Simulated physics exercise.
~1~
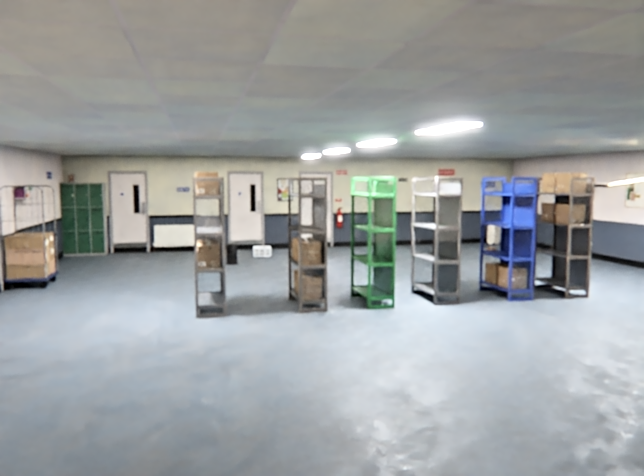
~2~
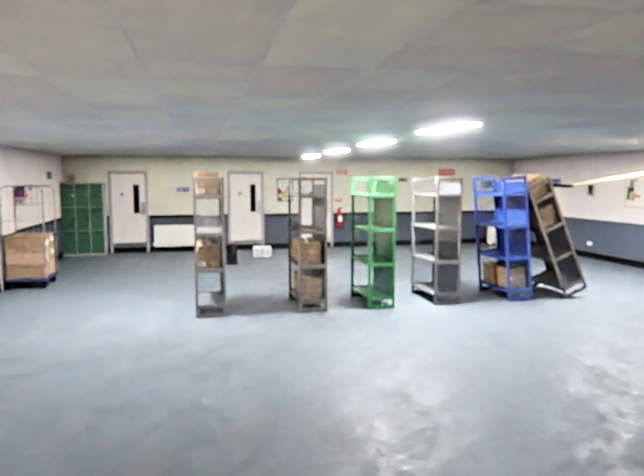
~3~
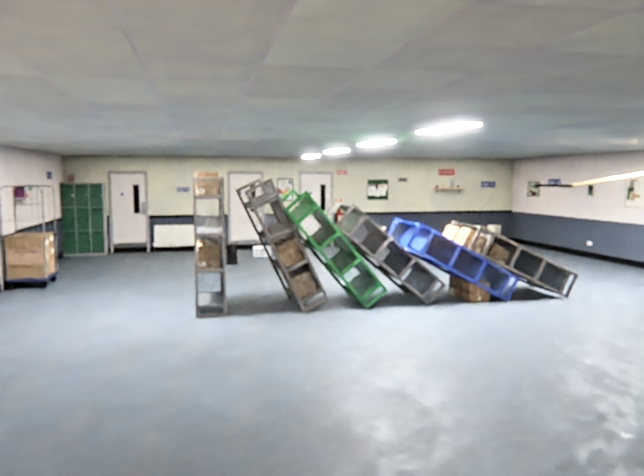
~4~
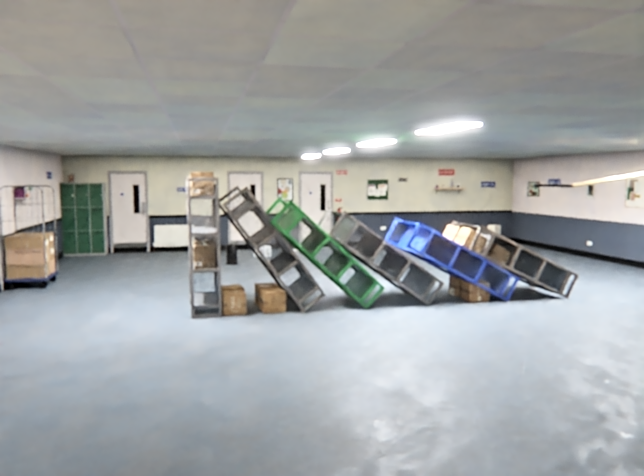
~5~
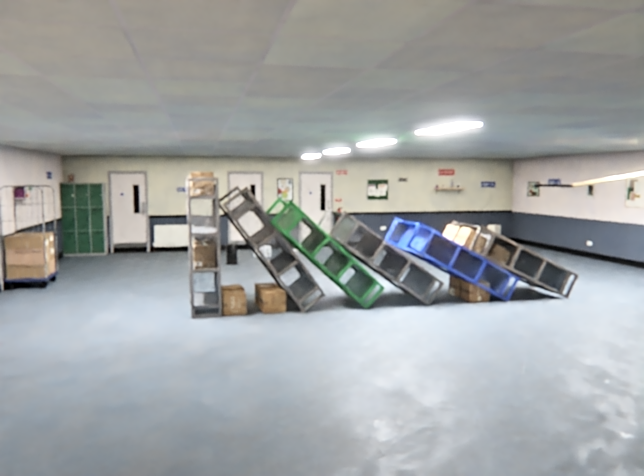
To begin with, six shelving units stand in a row across a wide room, some holding brown cartons, with a blue one and a green one among them. The unit at the far right tips left against the blue unit, and its cartons drop out of place. The lean then passes leftward along the row, through the blue, grey and green units to the next grey one. Two cartons come to rest on the floor beside the leftmost unit. Finally, five units lie slanted against one another, while the leftmost stays upright and everything is still.
